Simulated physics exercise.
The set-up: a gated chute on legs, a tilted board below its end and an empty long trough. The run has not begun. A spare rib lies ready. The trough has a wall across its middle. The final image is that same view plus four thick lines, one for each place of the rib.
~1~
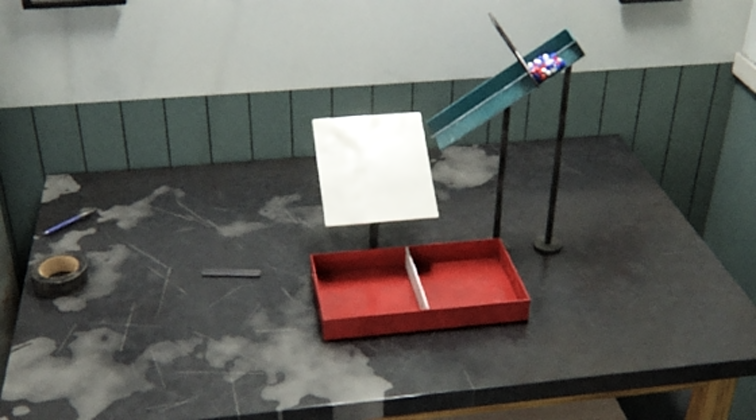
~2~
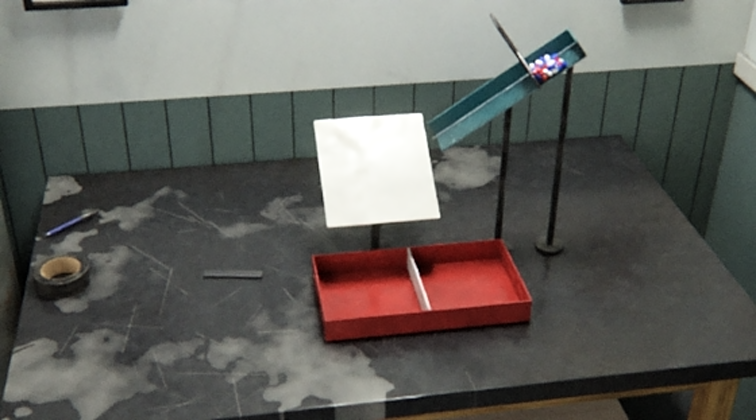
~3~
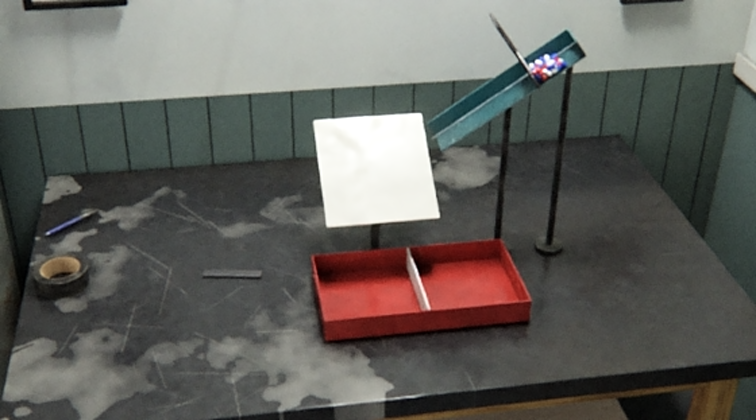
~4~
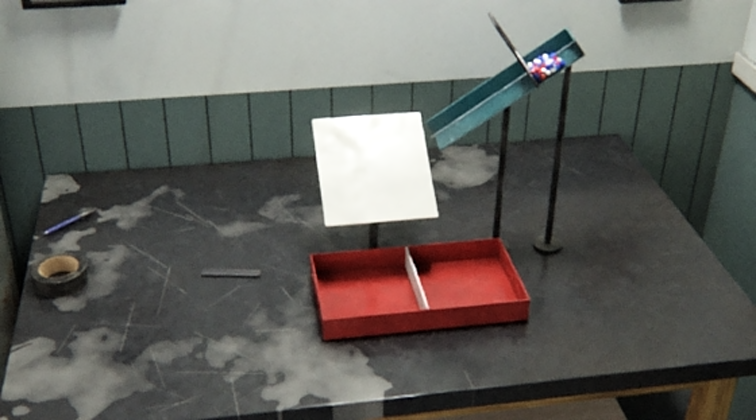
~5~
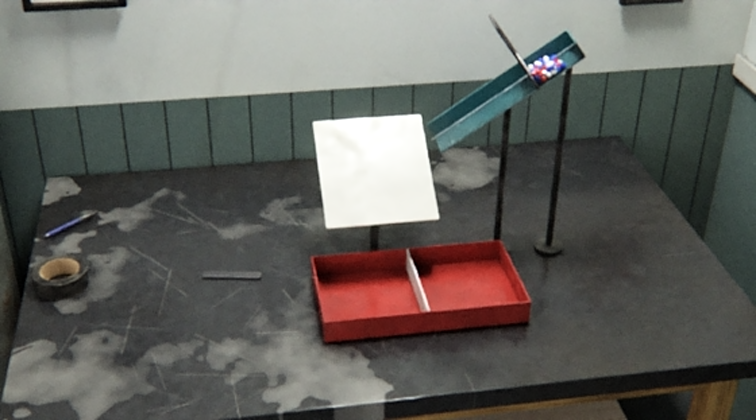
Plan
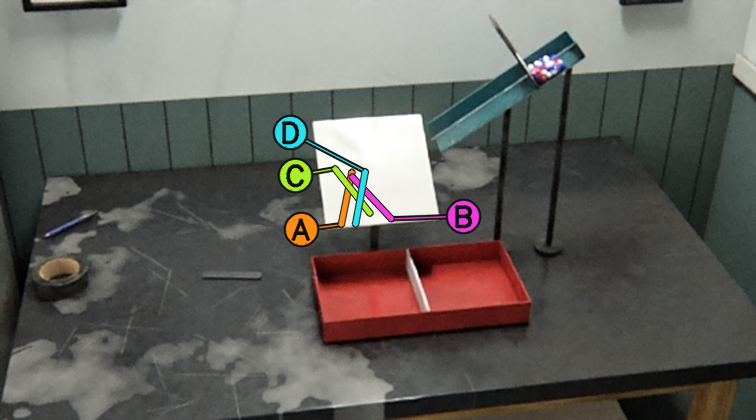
Colourful beads resting unmoving behind the gate of a raised teal chute, above a tilted white board and an empty divided red tray.
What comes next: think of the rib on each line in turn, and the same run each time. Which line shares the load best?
The answer is line B.
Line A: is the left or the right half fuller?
More lands on the left.
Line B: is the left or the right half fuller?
The right half.
On the marked copy, line A from (351, 172) to (341, 224); line B from (352, 176) to (391, 218); line C from (334, 168) to (369, 213); line D from (365, 171) to (355, 224).
With A, of what is caught, nearly all in the left half, a stray few in the right.
With B, of what is caught, about a third in the left half, about two thirds in the right.
With C, of what is caught, nearly all in the left half, a small part in the right.
With D, of what is caught, nearly all in the left half, a stray few in the right.
